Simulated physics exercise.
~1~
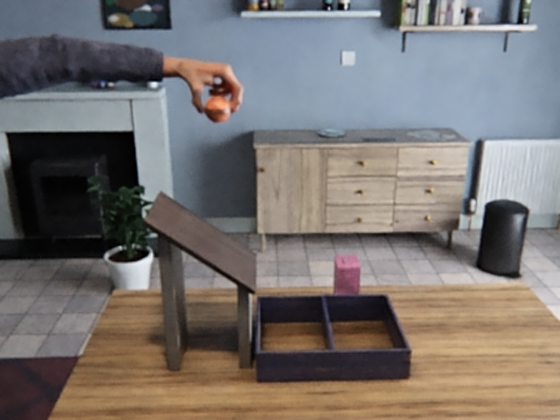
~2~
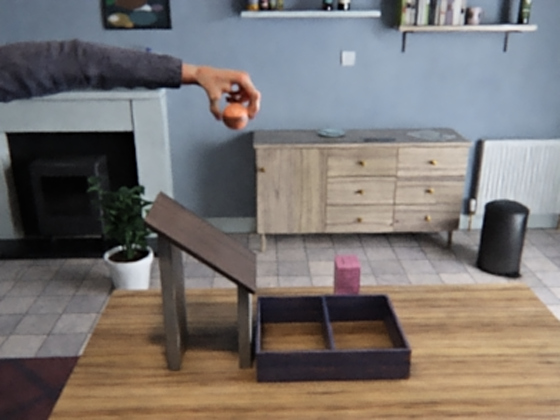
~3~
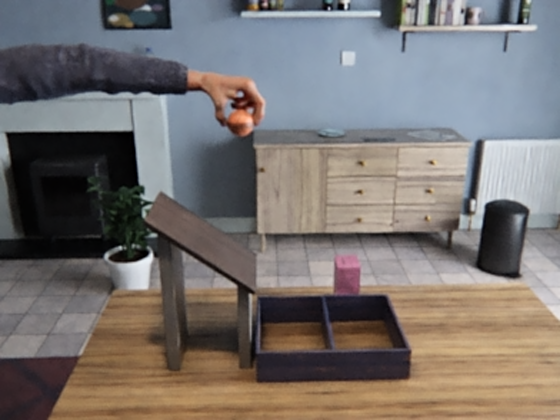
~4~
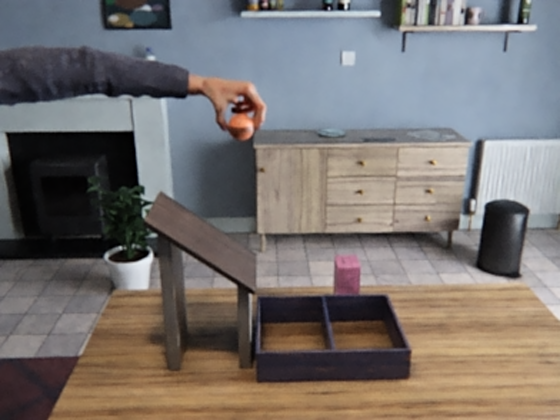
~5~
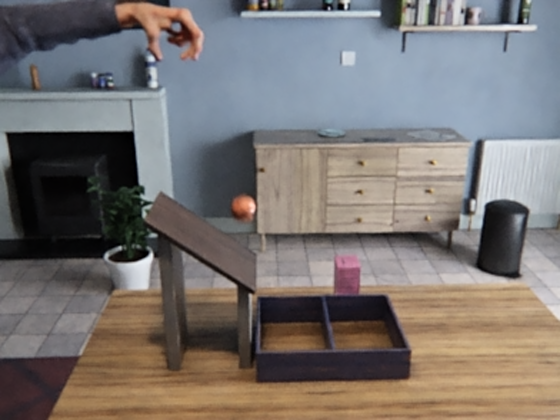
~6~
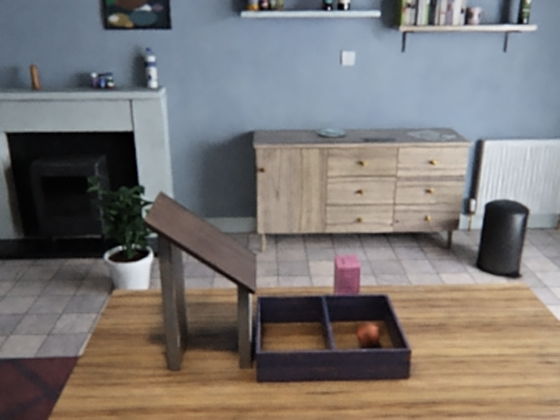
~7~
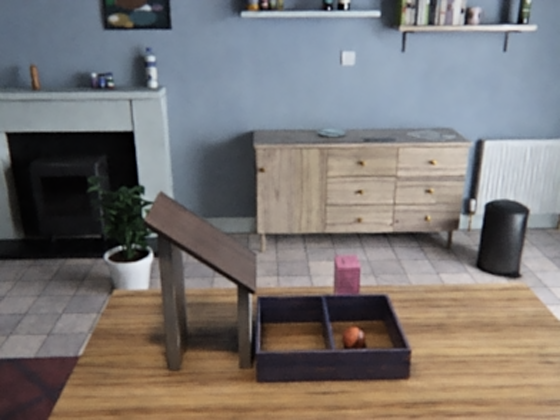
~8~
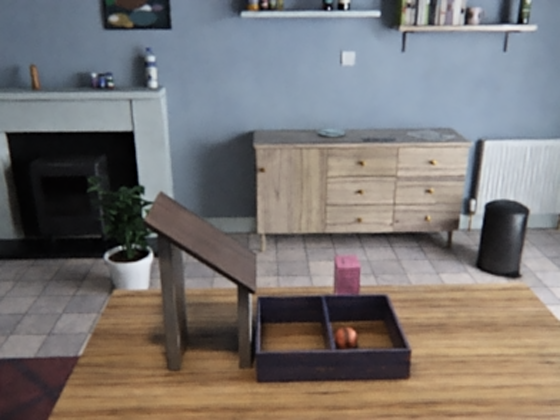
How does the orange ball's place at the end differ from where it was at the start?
At the start the orange ball was held in a hand up above the slanted board, and by the end it was lower and to the right, lying in the farther bay of the tray.
